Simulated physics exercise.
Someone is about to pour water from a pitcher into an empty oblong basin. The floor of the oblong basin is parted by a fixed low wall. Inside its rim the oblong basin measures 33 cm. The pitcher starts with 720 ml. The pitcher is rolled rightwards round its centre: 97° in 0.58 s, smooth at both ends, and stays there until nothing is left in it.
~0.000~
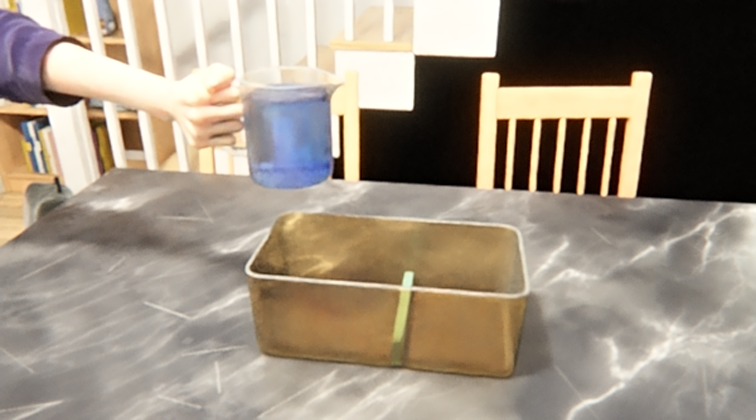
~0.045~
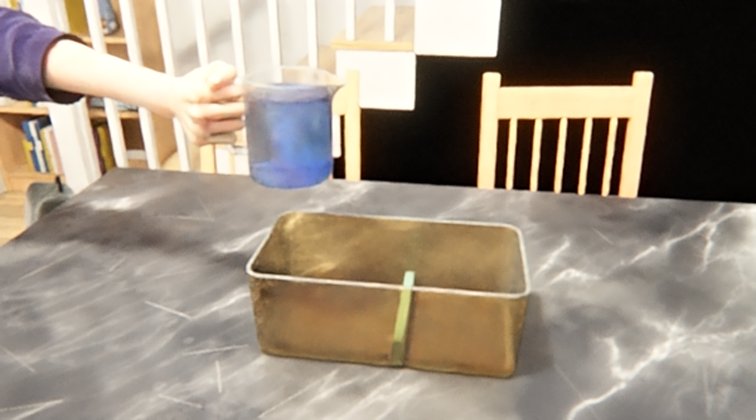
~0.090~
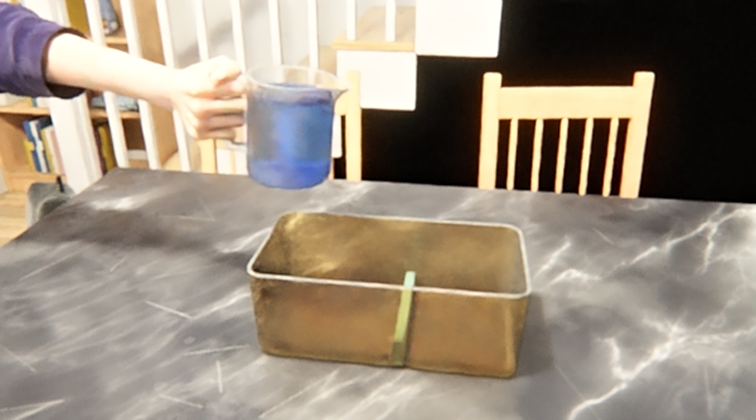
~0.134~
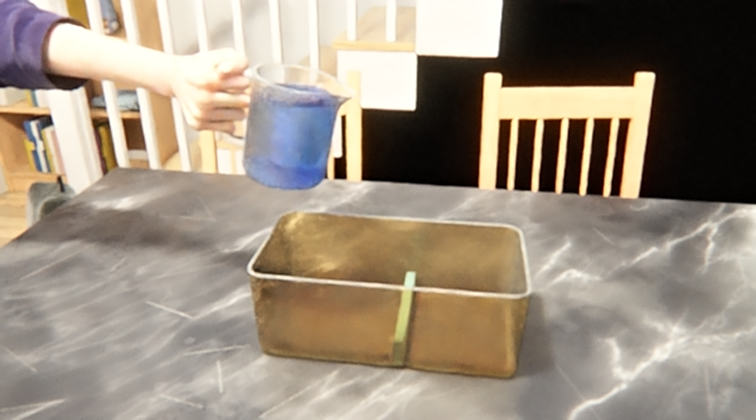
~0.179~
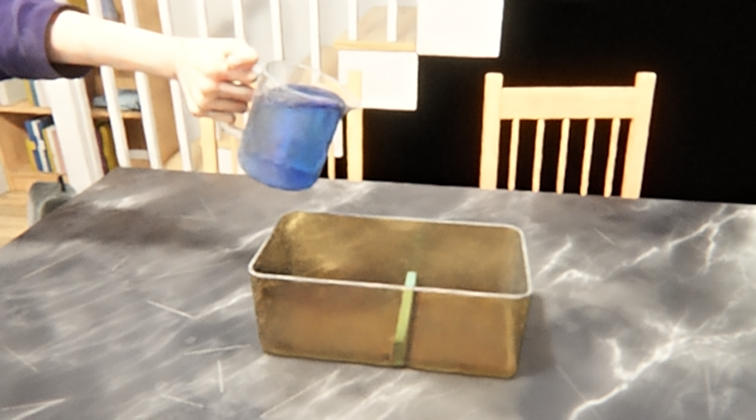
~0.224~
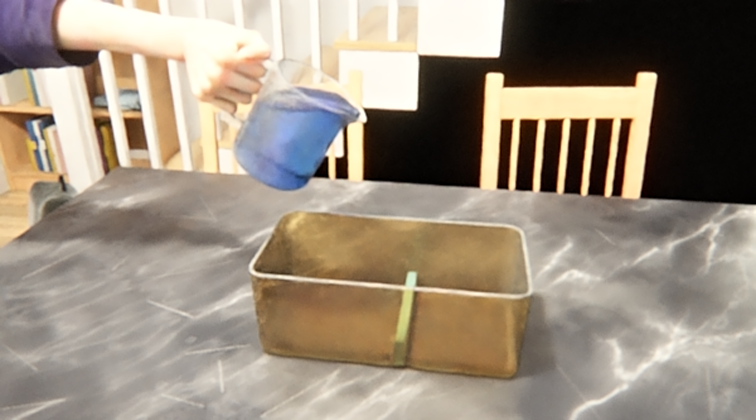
The footage shows a hand holding a clear pitcher of blue liquid above an empty oblong basin on a dark marbled table, keeping it nearly upright at first, then steadily tilting it to the right.
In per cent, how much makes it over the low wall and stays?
The far part has some 63 per cent.
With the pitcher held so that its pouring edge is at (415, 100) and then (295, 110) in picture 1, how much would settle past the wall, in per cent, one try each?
First 85, then 10 per cent.
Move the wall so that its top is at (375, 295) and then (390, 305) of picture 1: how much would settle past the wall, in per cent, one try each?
In turn about 90 and 80 per cent.
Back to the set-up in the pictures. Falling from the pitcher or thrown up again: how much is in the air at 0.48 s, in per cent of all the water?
Some 26 per cent.
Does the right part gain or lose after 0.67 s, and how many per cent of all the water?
The share moves up, by some 26 per cent.
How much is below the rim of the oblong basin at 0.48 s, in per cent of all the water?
About 10 per cent.
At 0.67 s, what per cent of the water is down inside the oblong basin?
Some 54 per cent.
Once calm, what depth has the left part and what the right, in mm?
Some 8 mm on the left and 20 mm on the right.
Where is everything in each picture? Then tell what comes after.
It leans 0°; its right rim is at (345, 81); the water meets the walls at (248, 90) and (330, 94); the oblong basin's rim runs from (265, 241) to (524, 260); the wall's top is at (404, 305), in the first picture.
It leans 1°; its right rim is at (347, 82); the water meets the walls at (250, 89) and (331, 94), in the second picture.
It leans 6°; its right rim is at (352, 87); the water meets the walls at (253, 88) and (334, 96), in the third picture.
It leans 12°; its right rim is at (357, 95); the water meets the walls at (256, 90) and (340, 99), in the fourth picture.
It leans 21°; its right rim is at (362, 106); the water meets the walls at (258, 101) and (349, 101), in the fifth picture.
It leans 32°; its right rim is at (366, 120); the water meets the walls at (252, 112) and (357, 108), in the sixth picture.
Then, 0.48 s in, the tilt is 90° and 64 per cent is still to pour, 2 is left of the wall and 8 right of it.
Then, 0.67 s in, the tilt is 97° and 25 per cent is still to pour, 16 is left of the wall and 38 right of it.
Then, 0.87 s in, the tilt is 97° and 9 per cent is still to pour, 21 is left of the wall and 62 right of it.
Then, 1.08 s in, the tilt is 97° and 3 per cent is still to pour, 31 is left of the wall and 63 right of it.
Finally, 35 per cent lies left of the wall, 63 right of it and 2 outside.
